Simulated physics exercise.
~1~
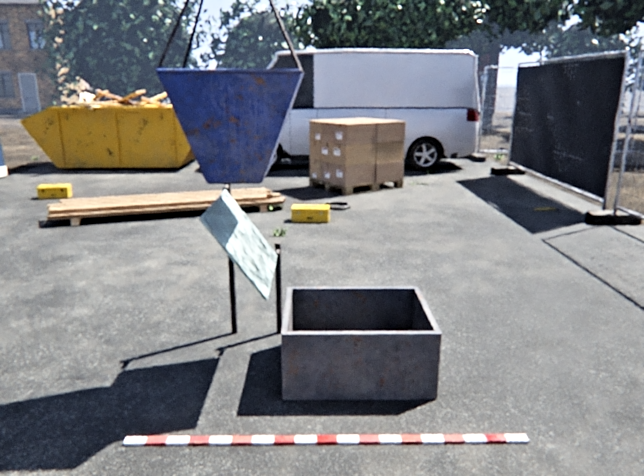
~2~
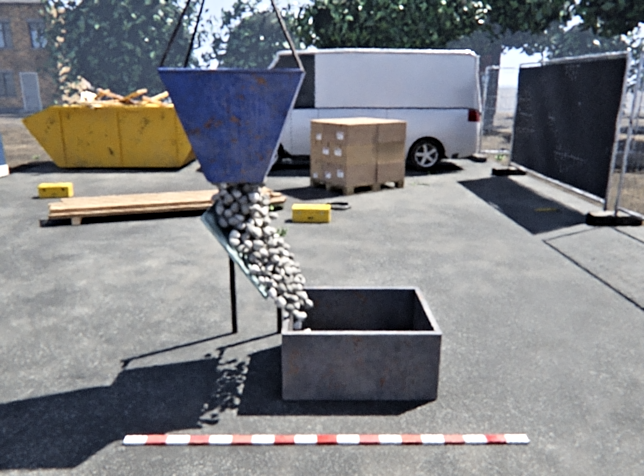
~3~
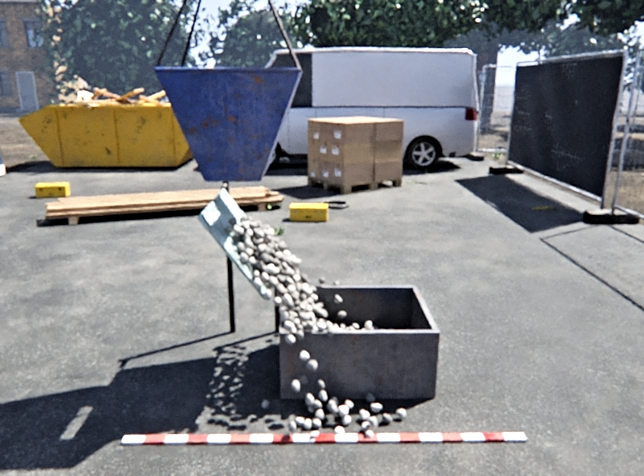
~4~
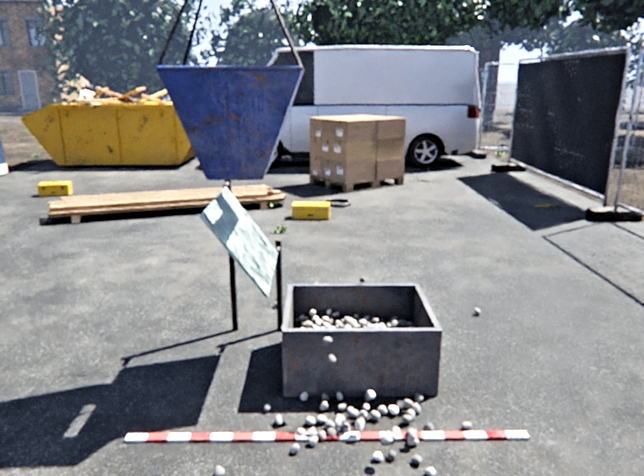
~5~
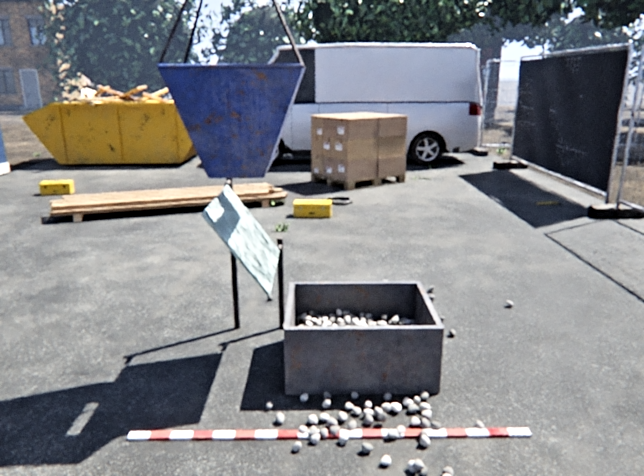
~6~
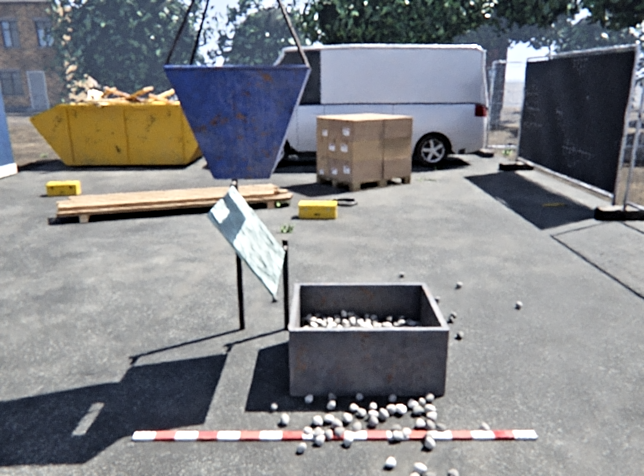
On a paved yard with a skip and a white van behind, rounded stones poured from a blue hopper, slid down a sloping plate and mostly landed in the open bin, while some spilled in front and a few rolled off to the right.
